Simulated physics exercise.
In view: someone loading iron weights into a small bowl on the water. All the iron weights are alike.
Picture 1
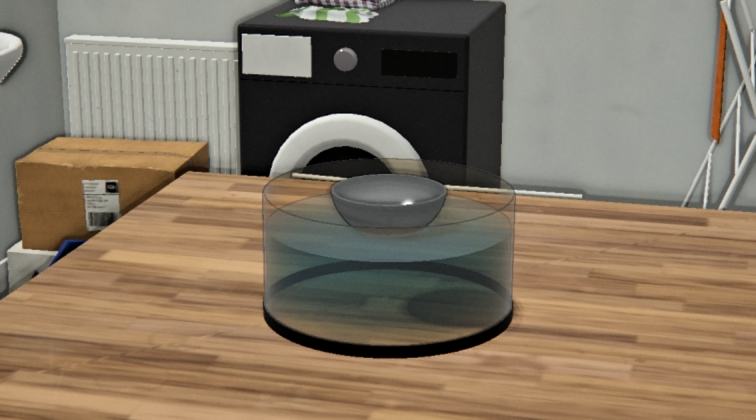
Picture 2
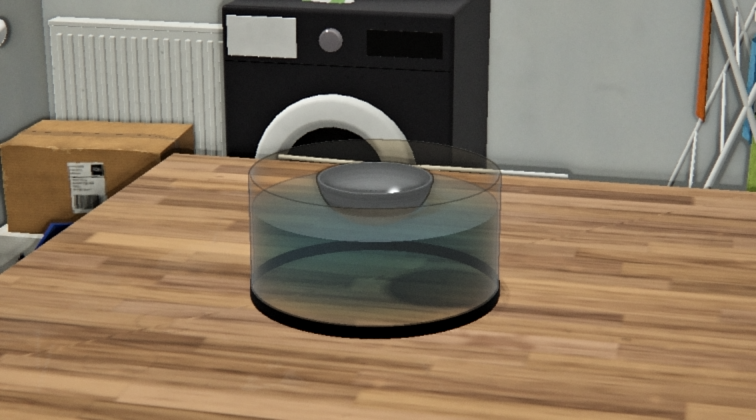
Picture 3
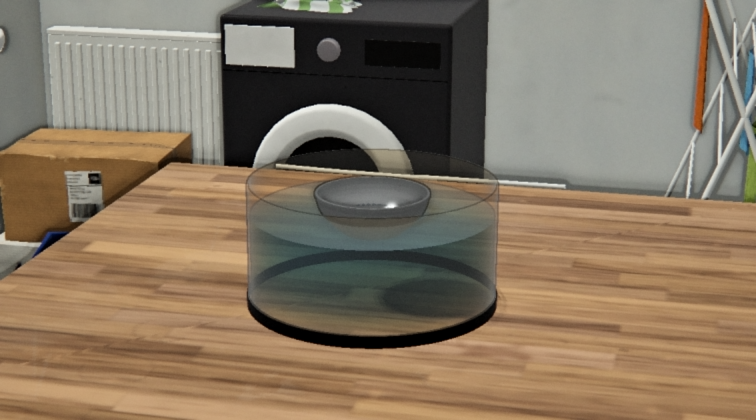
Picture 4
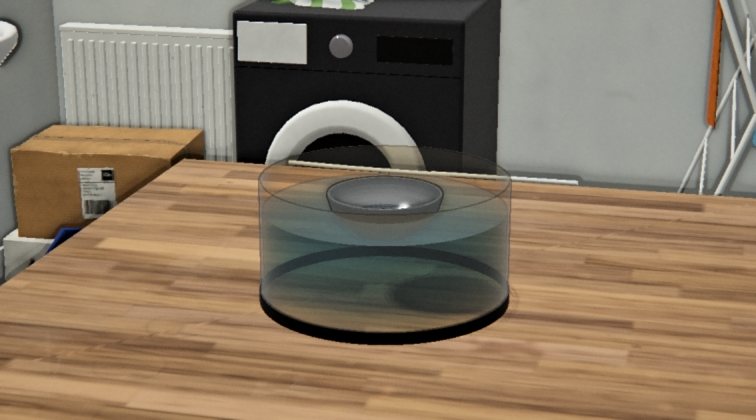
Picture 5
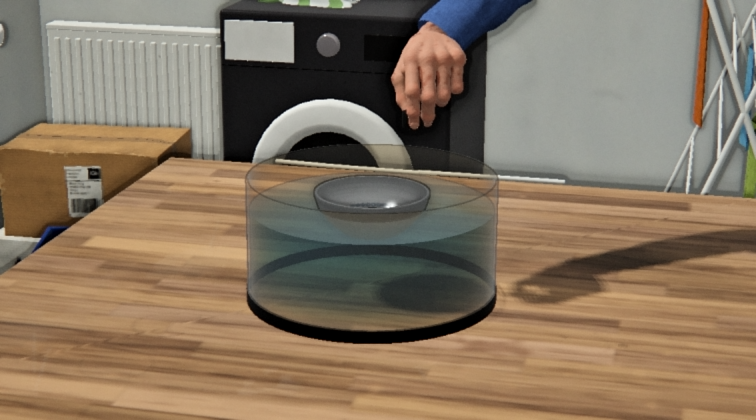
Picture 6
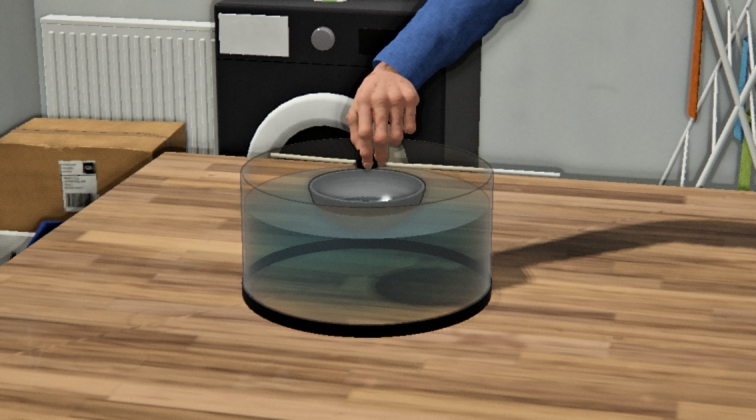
A small grey bowl floats in a round, clear tank of bluish water on a striped wooden table, seen from slightly above in a laundry room. Behind stand a black washing machine with a white door ring, a white radiator and a cardboard box at left. The view shifts slightly as the bowl settles lower, then a blue-sleeved hand reaches down over it, holding something small and dark.
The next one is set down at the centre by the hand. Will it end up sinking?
No, it stays on the surface.
Next, the iron weight is in and the small bowl dips.
After that, it steadies; about a fifth of its side above the surface.
Finally, the small bowl floats; about a fifth of its side above the surface.
